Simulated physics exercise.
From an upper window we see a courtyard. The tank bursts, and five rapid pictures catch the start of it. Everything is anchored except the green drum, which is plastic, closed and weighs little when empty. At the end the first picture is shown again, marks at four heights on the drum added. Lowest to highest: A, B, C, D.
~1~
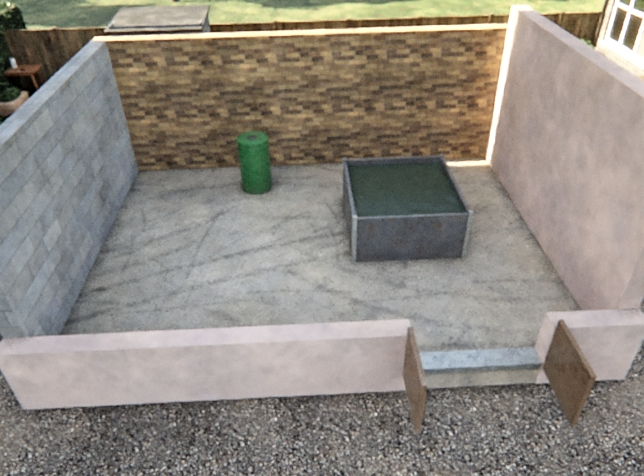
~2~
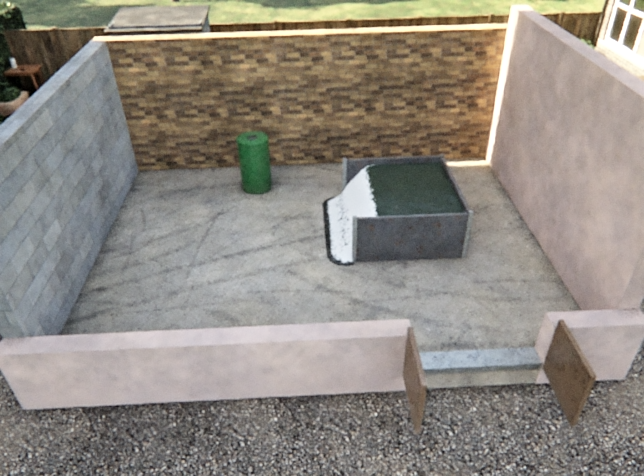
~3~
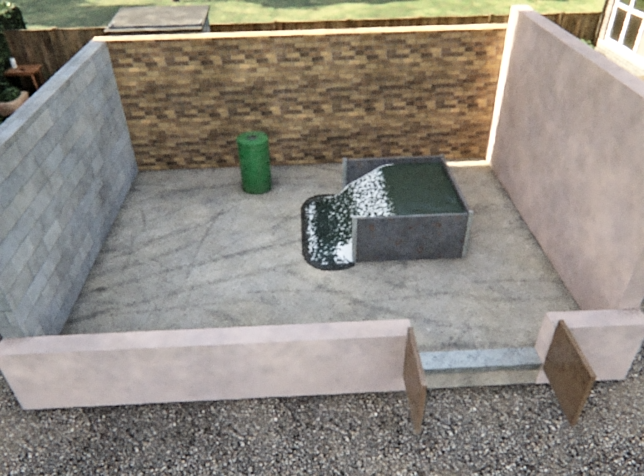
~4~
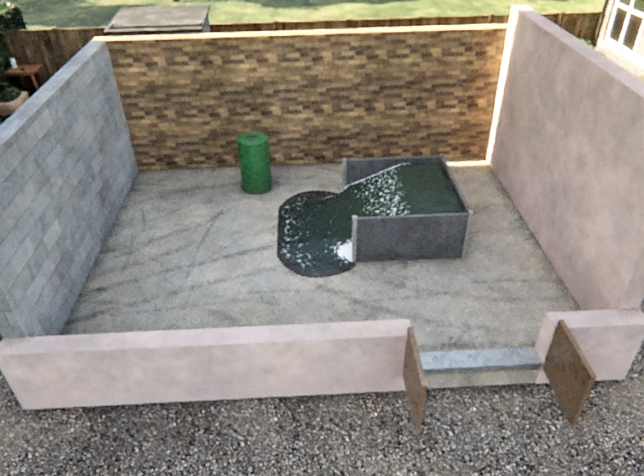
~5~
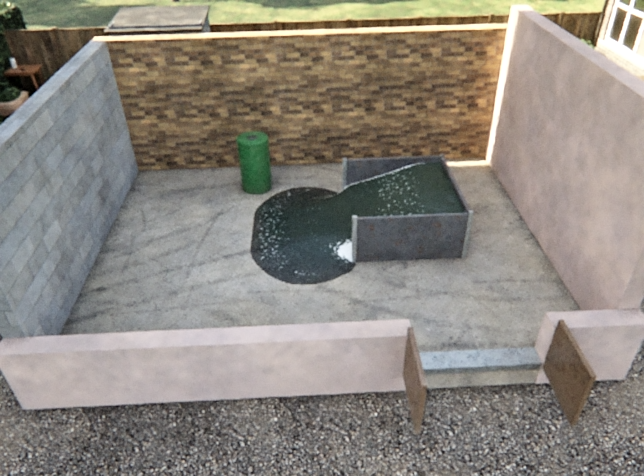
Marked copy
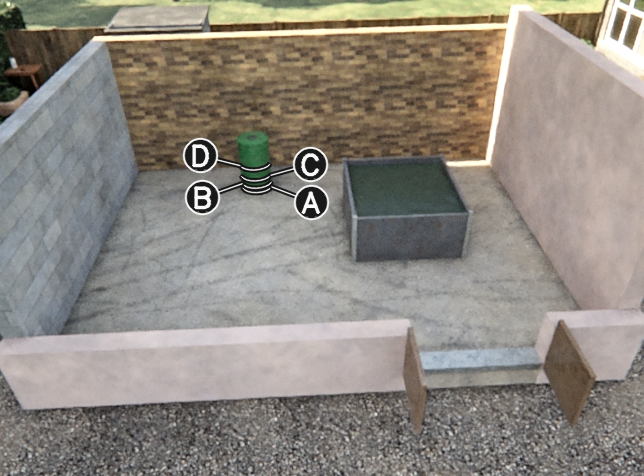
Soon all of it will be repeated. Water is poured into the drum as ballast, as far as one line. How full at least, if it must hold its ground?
The answer is line C.
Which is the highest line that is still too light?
Line B.
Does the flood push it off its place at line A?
Yes, it does.
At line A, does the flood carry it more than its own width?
Yes, it does.
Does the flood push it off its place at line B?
Yes.
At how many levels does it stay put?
Two.
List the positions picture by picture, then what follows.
Lid of the green drum at (252, 138); tank full, its middle at (402, 189); open gate at (477, 319).
Water covers 2 % of the ground and is seen nearest the drum at (333, 199).
Water covers 5 % of the ground and is seen nearest the drum at (310, 202).
Water covers 8 % of the ground and is seen nearest the drum at (298, 196).
Lid of the green drum at (252, 138); water covers 11 % of the ground and is seen nearest the drum at (283, 193).
On the marked copy, A at (256, 192); B at (256, 188); C at (255, 180); D at (254, 170); from the bottom up A, B, C, D.
If A is chosen, it is pushed about 3 times its own width away.
If B is chosen, it is pushed about half its own width away.
If C is chosen, it does not move.
If D is chosen, it does not move.
